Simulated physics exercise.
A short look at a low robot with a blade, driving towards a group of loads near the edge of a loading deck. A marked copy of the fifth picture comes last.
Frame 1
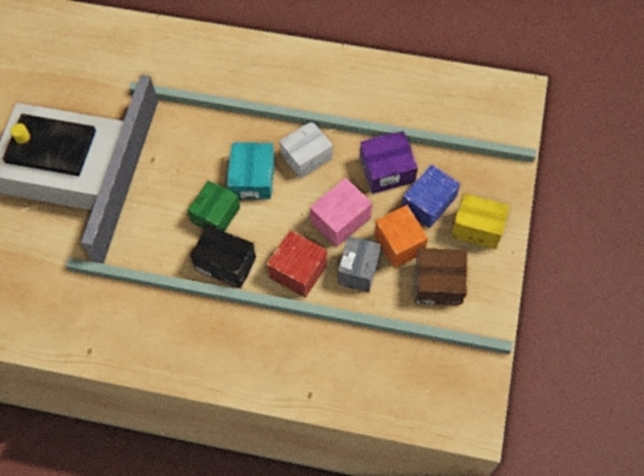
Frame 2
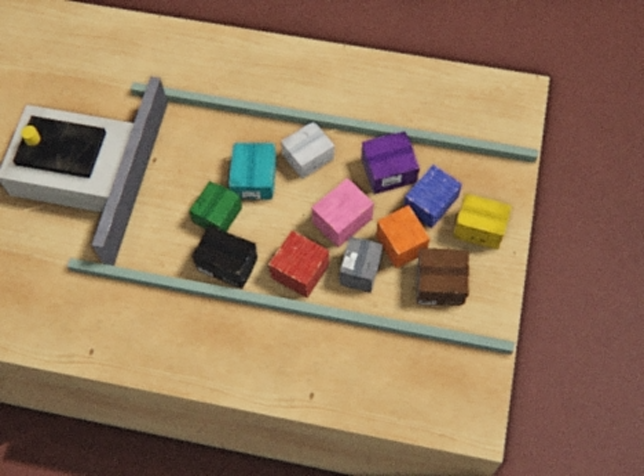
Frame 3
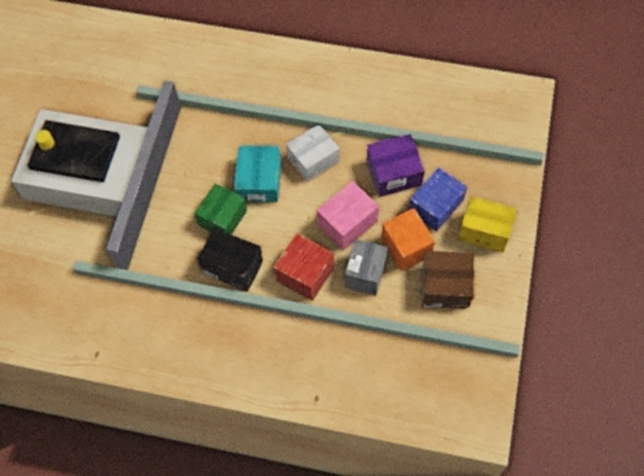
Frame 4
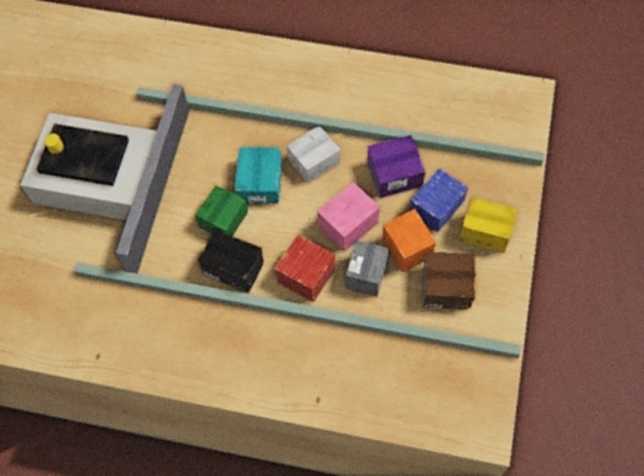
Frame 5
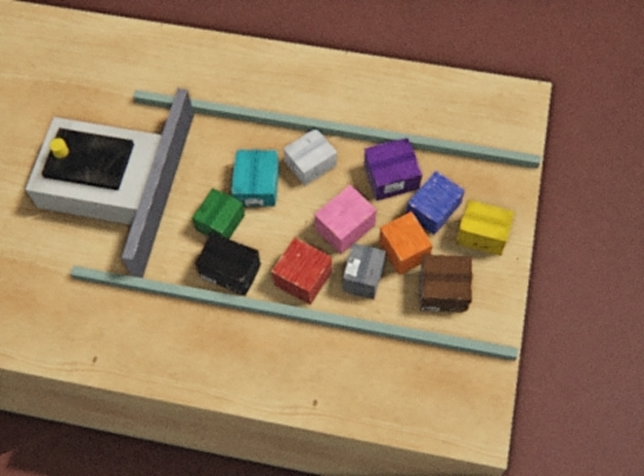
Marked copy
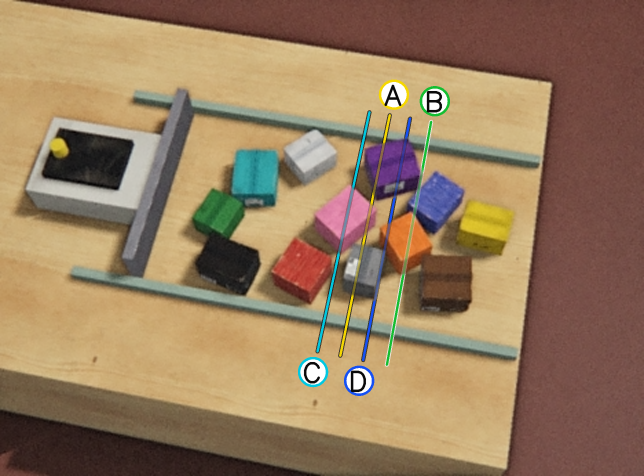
A low white robot with a black top, a yellow knob and a wide grey blade creeps rightward along a pale wooden deck, seen from above at a slight tilt. Between two thin green rails sit twelve small boxes, with green, turquoise and black nearest the blade, pink and red midway, and yellow and brown at right. The blade narrows the gap while the boxes keep their places and the view shifts very slightly.
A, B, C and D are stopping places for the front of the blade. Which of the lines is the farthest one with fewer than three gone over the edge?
The farthest such stop is B.
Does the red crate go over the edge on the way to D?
No.
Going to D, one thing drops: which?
The brown box.
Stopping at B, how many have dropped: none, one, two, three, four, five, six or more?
In all, two.
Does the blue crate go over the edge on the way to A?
No.
On the marked copy, A at (367, 228); B at (410, 236); C at (345, 224); D at (388, 232).
With B. Early on, robot (182, 174); black box (262, 269); white parcel (322, 154).
Further on, robot (272, 190); brown box (487, 291); yellow box (491, 233).
At the end, robot (342, 202); brown box over the edge; yellow box over the edge; two fallen.
As for the rest, A is within the limit but short; C is within the limit but short; D is within the limit but short.
